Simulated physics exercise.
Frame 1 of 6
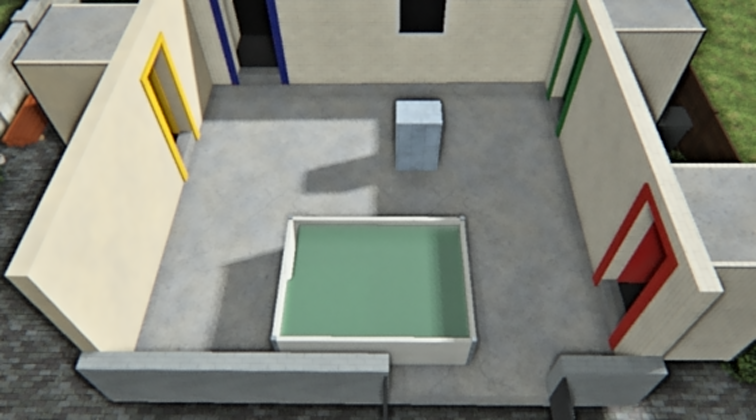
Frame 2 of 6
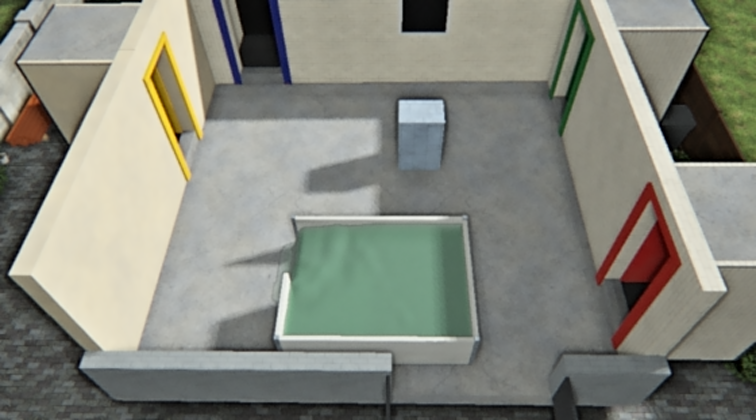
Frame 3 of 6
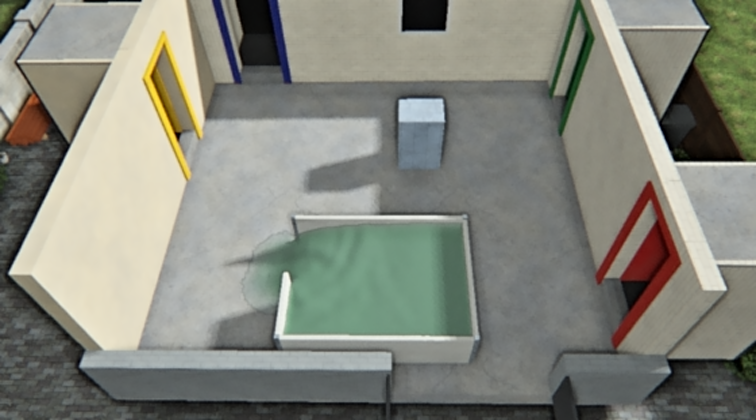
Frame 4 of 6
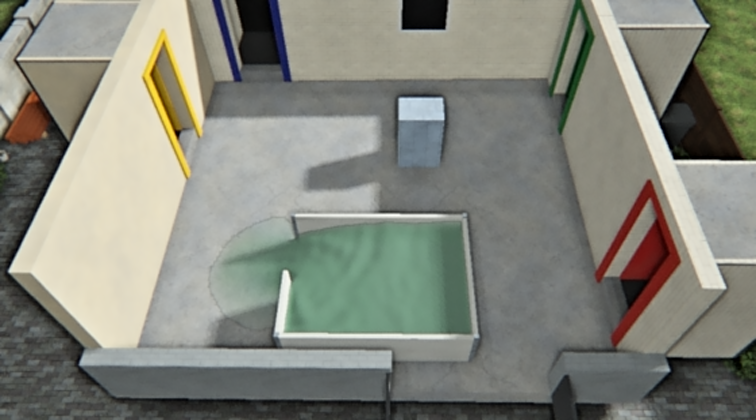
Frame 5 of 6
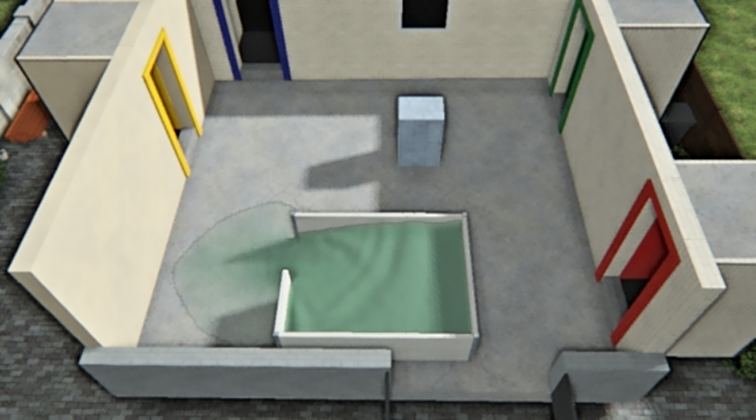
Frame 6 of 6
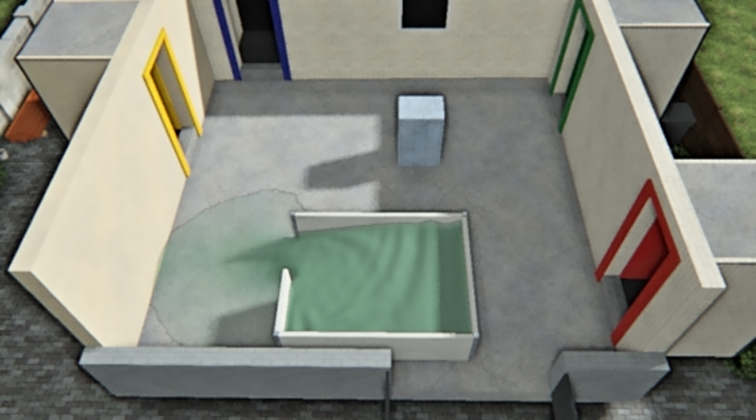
A white-walled tank of green water sits toward the front of a grey-floored, cream-walled yard, seen from high above its low front wall. A yellow door frame stands on the left, a blue one at the back left, green and red ones on the right, and a pale blue-grey block beyond the tank. Part of the tank's left wall disappears, and rippling water pours through the gap, spreading leftward in a widening, rounded sheet.
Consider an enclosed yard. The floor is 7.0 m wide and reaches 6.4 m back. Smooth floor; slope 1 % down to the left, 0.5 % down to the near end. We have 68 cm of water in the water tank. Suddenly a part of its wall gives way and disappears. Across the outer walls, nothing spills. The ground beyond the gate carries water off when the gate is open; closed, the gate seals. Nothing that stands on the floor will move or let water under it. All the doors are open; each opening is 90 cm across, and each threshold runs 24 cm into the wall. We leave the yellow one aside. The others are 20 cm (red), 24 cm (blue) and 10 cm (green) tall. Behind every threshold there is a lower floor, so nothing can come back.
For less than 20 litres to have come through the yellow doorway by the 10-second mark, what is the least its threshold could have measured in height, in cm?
10.5 cm or so.
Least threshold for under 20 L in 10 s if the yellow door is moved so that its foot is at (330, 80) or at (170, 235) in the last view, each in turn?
Roughly 7.5 cm for the first and 30 cm for the second.
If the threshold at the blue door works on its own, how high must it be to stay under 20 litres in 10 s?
At blue, about 18 cm.
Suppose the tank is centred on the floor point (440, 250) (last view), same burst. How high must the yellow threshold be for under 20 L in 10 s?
A height near 19 cm.
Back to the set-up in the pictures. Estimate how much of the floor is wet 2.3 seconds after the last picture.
I'd say near 30 percent.
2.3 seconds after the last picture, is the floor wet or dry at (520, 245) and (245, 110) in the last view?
Taking them in turn, they come out spared and submerged.
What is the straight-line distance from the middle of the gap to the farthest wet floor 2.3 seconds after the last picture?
5.0 metres.
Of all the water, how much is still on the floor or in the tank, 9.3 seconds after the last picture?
Roughly 96 per cent of the water.
Then, 0.7 s after the last picture water covers 20 % of the floor, deepest (38 cm) near (162, 264); it has not reached the yellow door.
Then, 2.3 s after the last picture water covers 30 % of the floor, deepest (37 cm) near (130, 371); 15 cm at the yellow door, 0 litres in over its 26 cm threshold.
Then, 9.3 s after the last picture water covers 90 % of the floor, deepest (16 cm) near (208, 106); 9 cm at the yellow door, 0 litres in over its 26 cm threshold.
At the yellow door as built, the water peaked near 18 cm, 1.3 s after the last picture.
With a threshold of 9 cm, 36 litres would have come in within the 10 s; with 12 cm, 11 litres. So under 20 litres takes about 10.5 cm.
